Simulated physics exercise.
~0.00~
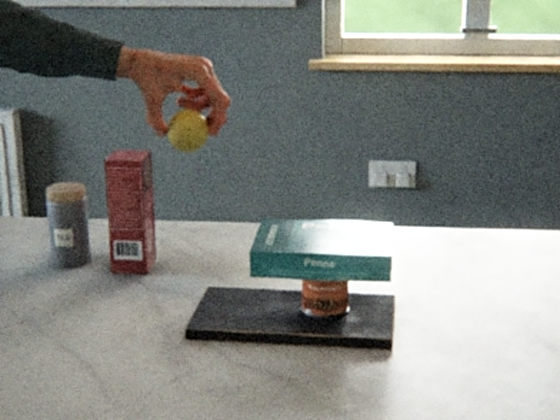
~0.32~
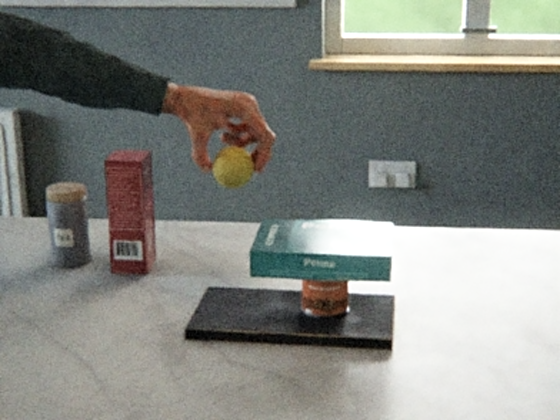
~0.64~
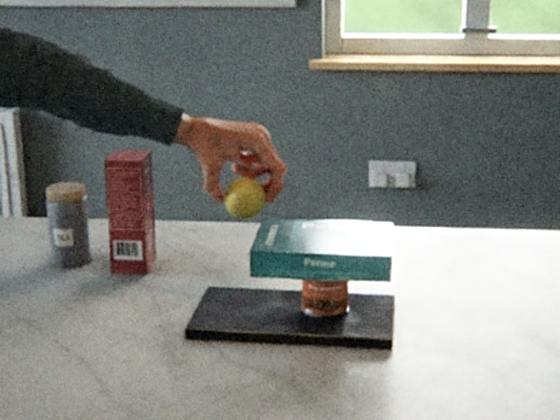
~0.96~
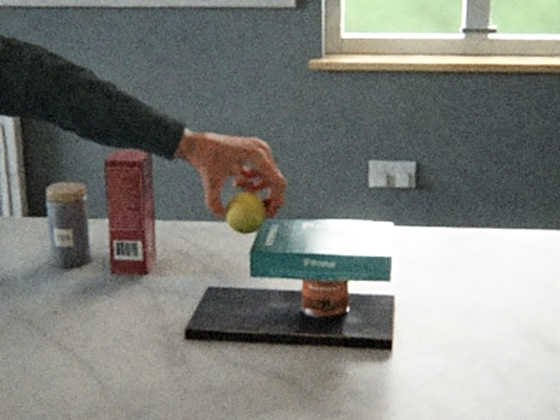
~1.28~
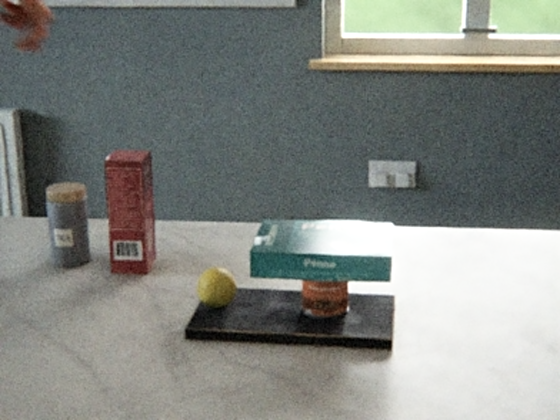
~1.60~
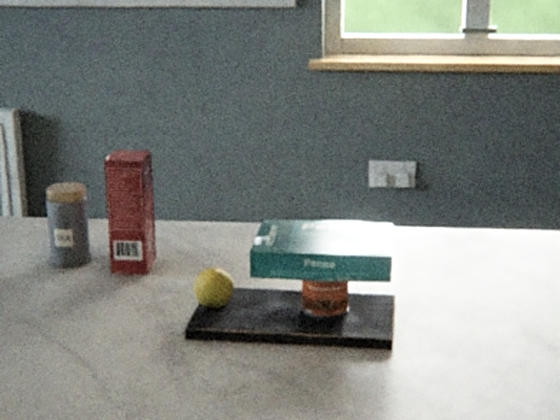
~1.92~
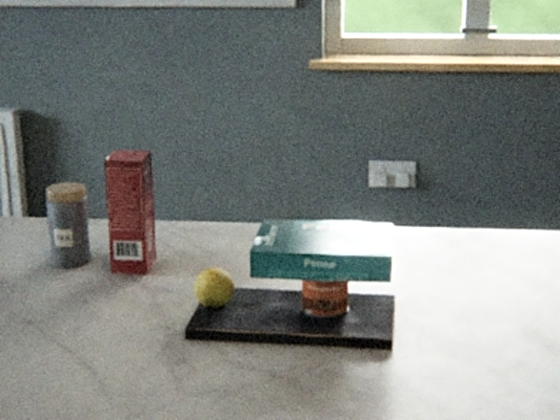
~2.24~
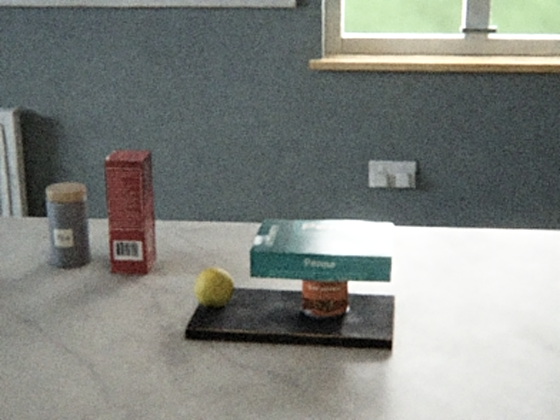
A yellow lemon, held by a hand, moves right and down toward the left edge of a turquoise packet balanced on an orange tin, then drops onto the left end of the black board below and rests there as the hand withdraws, the packet and tin unmoved.
